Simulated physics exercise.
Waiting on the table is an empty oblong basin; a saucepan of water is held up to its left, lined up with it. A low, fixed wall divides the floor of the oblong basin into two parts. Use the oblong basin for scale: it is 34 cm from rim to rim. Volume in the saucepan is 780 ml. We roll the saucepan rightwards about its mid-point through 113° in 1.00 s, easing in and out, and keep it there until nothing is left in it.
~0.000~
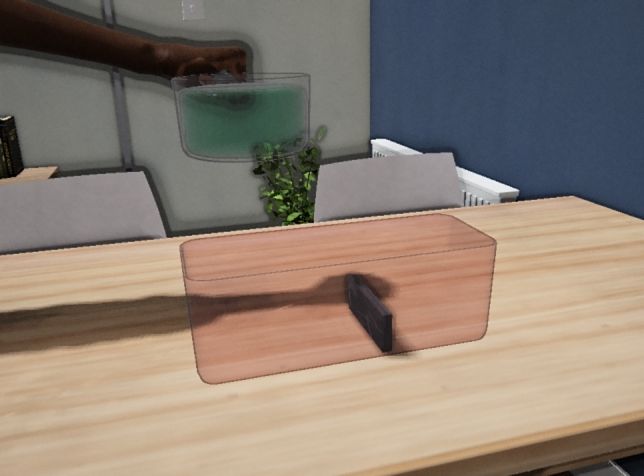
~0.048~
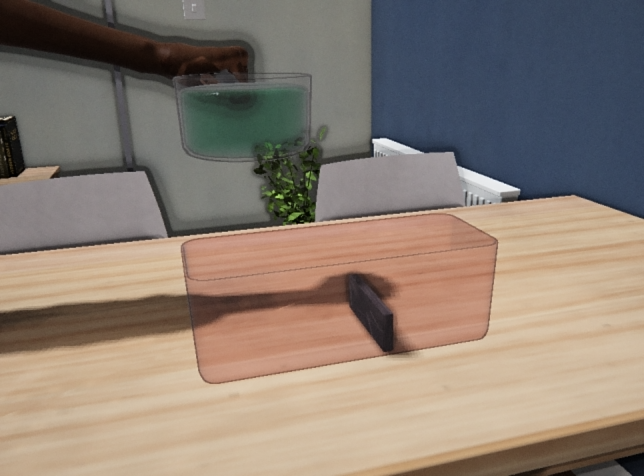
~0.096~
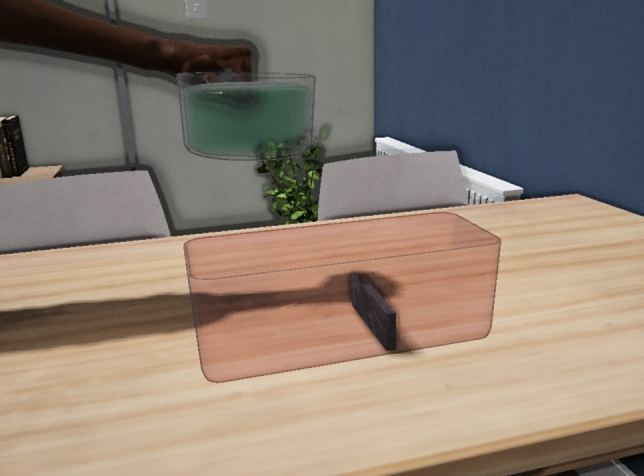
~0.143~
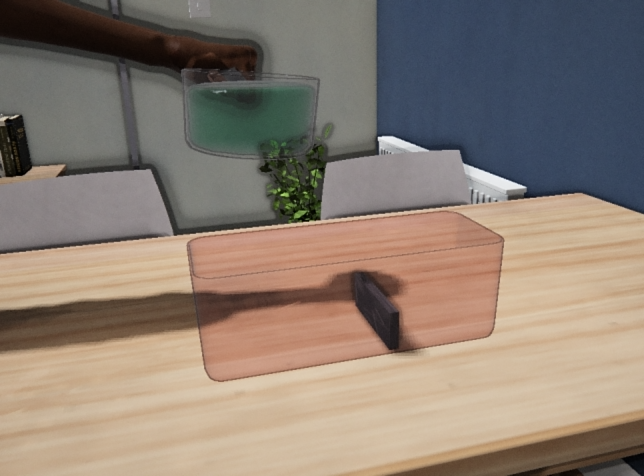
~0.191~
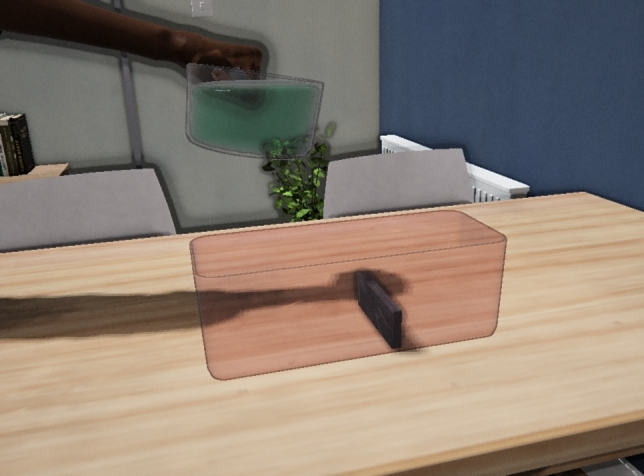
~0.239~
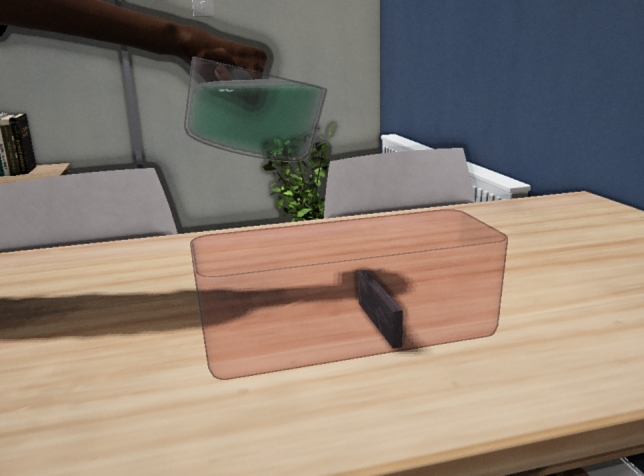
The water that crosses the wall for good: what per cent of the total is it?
It is about 54 per cent of the total.
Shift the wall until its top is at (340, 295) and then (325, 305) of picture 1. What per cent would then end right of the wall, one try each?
The first gives near 75 per cent and the second near 85 per cent.
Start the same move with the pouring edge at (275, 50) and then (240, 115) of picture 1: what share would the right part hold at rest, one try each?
In order, 20 and 10 per cent.
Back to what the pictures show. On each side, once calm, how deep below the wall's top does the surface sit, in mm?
Left 32 mm, right 18 mm.
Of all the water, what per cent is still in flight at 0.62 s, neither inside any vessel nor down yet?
I'd say close to 36 per cent.
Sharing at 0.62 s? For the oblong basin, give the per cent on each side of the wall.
4 left and 14 right, roughly.
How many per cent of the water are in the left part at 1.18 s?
44 %.
After 0.62 s the tilt is 77° and 46 per cent is still to pour, 4 is left of the wall and 13 right of it.
After 0.89 s the tilt is 110° and 6 per cent is still to pour, 31 is left of the wall and 55 right of it.
After 1.18 s the tilt is 113° and 0 per cent is still to pour, 44 is left of the wall and 54 right of it.
After 1.50 s the tilt is 113° and 0 per cent is still to pour, 45 is left of the wall and 54 right of it.
In the end 45 per cent lies left of the wall, 54 right of it and 1 outside.
